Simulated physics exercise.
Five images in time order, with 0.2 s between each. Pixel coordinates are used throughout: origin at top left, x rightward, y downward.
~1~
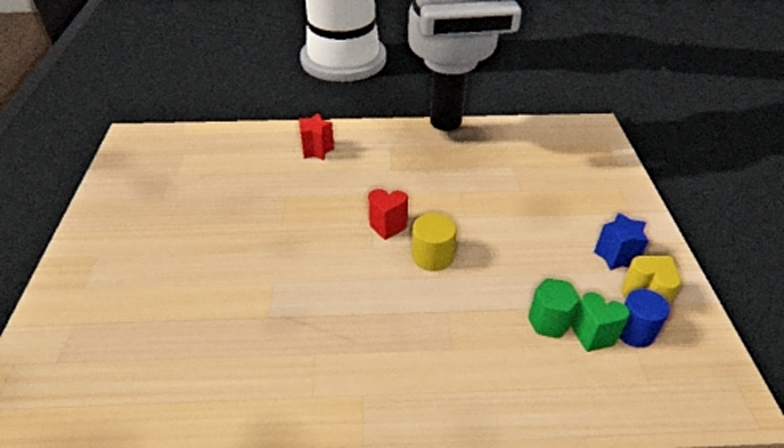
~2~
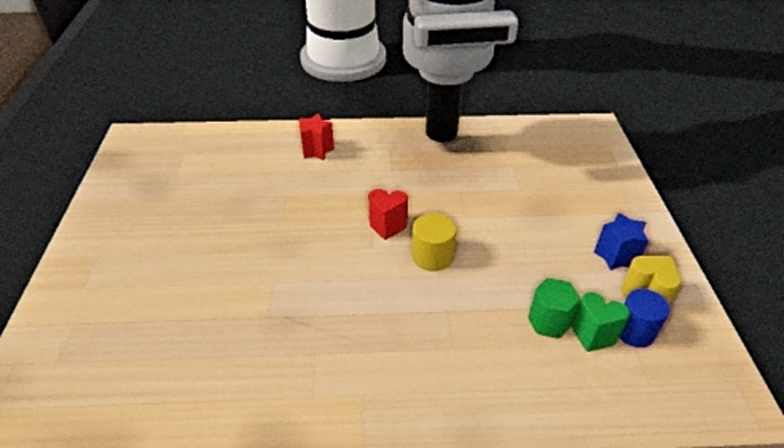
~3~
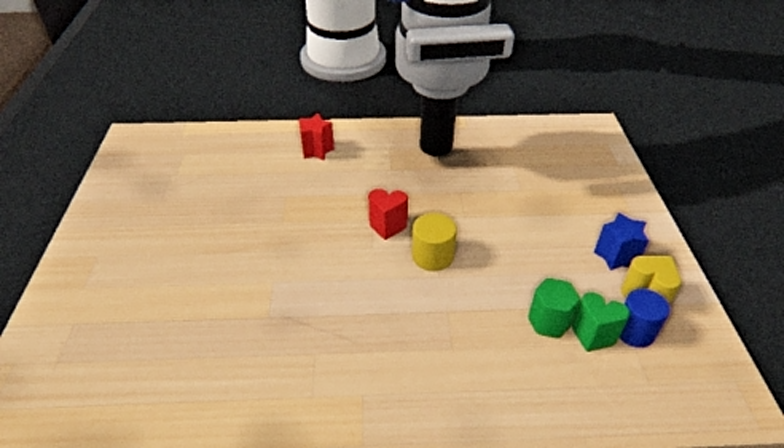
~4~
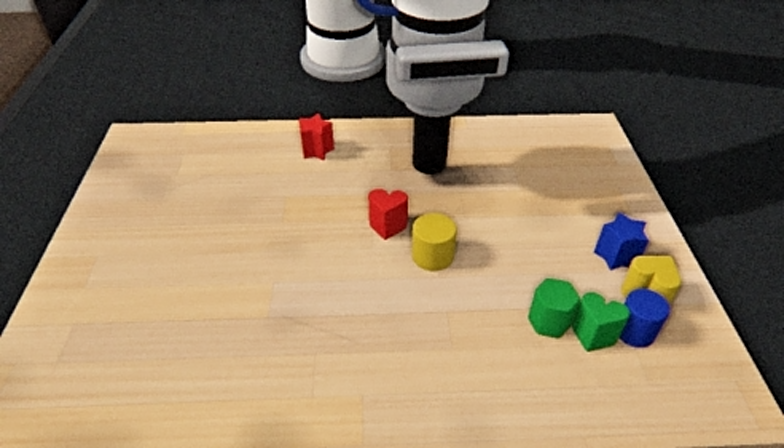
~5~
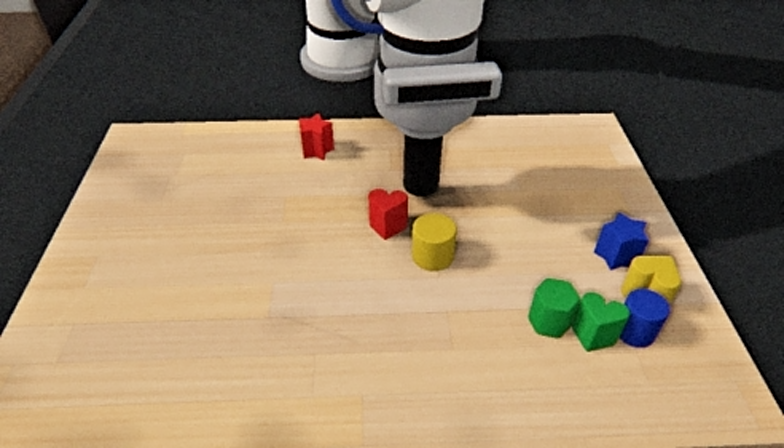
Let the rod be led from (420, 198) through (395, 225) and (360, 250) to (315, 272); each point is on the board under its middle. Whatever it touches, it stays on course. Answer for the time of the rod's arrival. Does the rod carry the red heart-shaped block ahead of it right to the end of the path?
Yes.
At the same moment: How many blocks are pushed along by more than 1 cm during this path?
It moves one block.
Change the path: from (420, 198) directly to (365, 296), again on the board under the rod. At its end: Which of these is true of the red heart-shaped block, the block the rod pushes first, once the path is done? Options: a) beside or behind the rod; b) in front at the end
a
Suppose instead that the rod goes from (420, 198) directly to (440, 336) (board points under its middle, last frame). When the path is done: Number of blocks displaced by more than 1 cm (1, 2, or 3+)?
When the path ends, I think you'll find one block out of place by more than 1 cm.
On the path given first. One third of the way, rod at (394, 214); red heart-shaped block at (369, 211), turned 40° clockwise.
Two thirds of the way, rod at (358, 240); red heart-shaped block at (329, 238), turned 45° clockwise.
At the end, rod at (314, 261); red heart-shaped block at (281, 260), turned 45° clockwise; yellow round block still.
